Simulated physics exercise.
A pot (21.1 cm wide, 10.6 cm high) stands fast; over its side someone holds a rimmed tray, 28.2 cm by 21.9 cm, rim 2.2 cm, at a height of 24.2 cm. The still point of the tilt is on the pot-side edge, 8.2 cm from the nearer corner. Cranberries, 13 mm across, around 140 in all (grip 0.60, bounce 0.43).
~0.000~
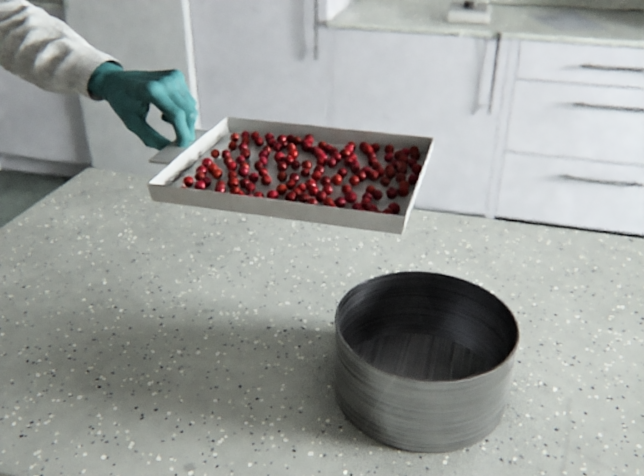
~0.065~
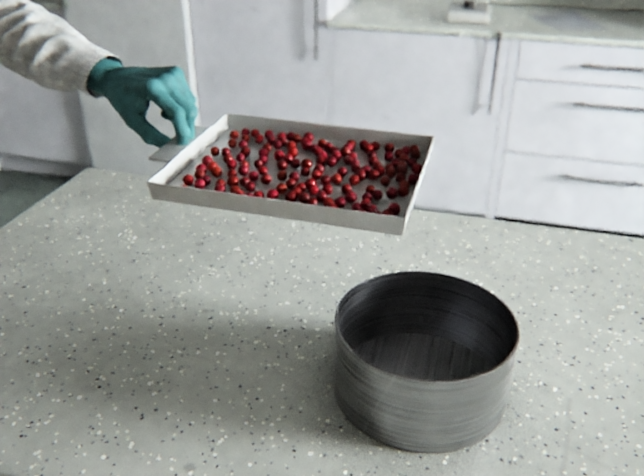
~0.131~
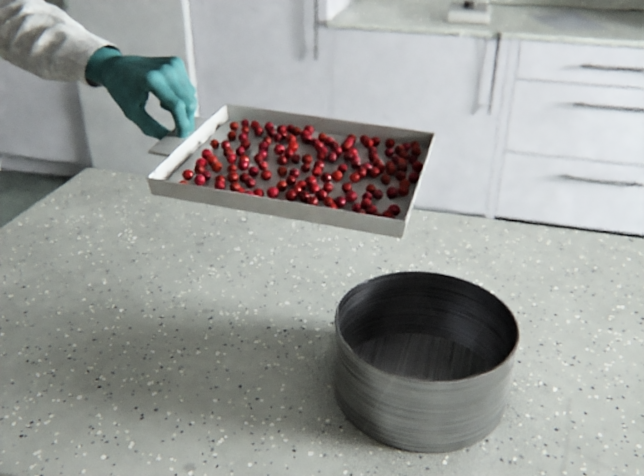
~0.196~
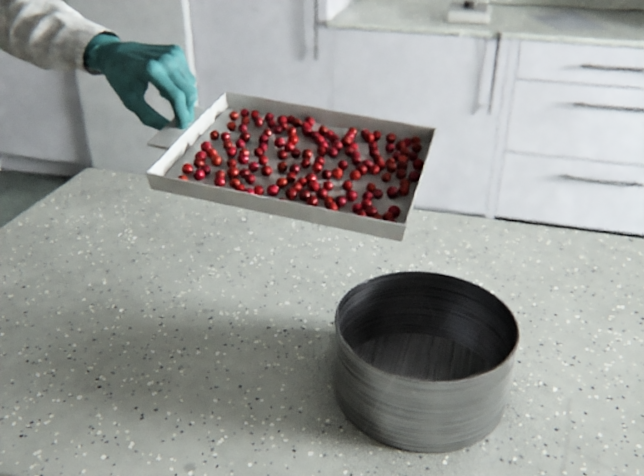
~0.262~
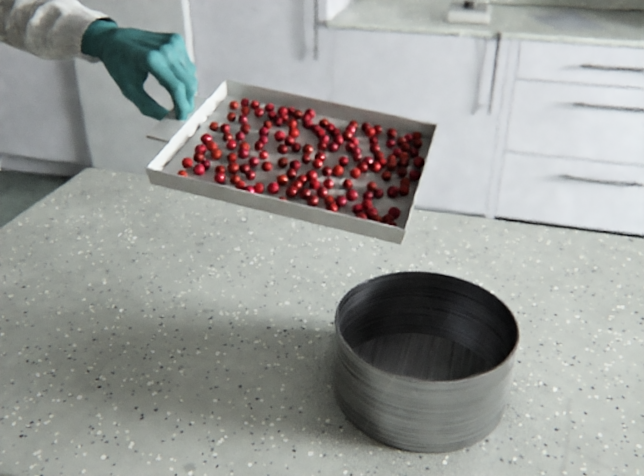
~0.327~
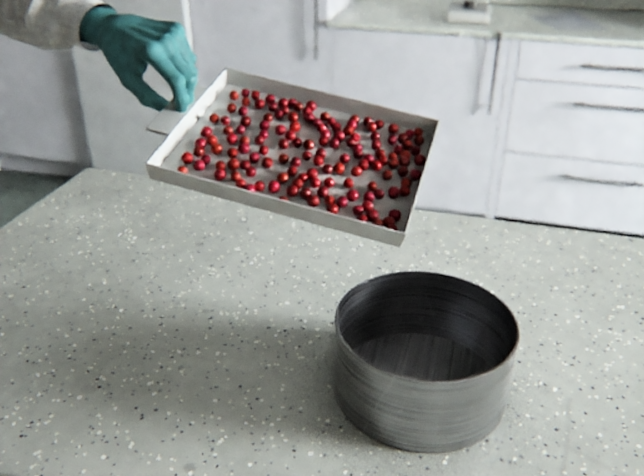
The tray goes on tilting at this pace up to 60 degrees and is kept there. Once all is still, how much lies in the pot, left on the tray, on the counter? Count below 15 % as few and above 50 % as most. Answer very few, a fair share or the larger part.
Pot very few, tray the larger part, counter very few.
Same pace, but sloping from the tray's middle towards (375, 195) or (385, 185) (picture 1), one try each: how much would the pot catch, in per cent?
Some 0 and 0 per cent.
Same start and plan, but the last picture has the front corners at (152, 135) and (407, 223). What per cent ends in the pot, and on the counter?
Pot 0, counter 0.
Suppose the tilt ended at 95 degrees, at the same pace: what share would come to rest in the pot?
It would be near 65 per cent.
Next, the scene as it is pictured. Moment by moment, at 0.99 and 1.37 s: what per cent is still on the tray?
About 100, 100.
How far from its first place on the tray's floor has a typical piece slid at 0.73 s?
Roughly 6 cm.
Then, at 0.73 s, tilt 37 degrees; the tray holds 100 %, the pot 0 %.
Then, at 0.99 s, tilt 51 degrees; the tray holds 100 %, the pot 0 %.
After 1.37 s, tilt 60 degrees; the tray holds 100 %, the pot 0 %.
At rest (2.0 s), pot 5 %, tray 95 %, counter 0 %.
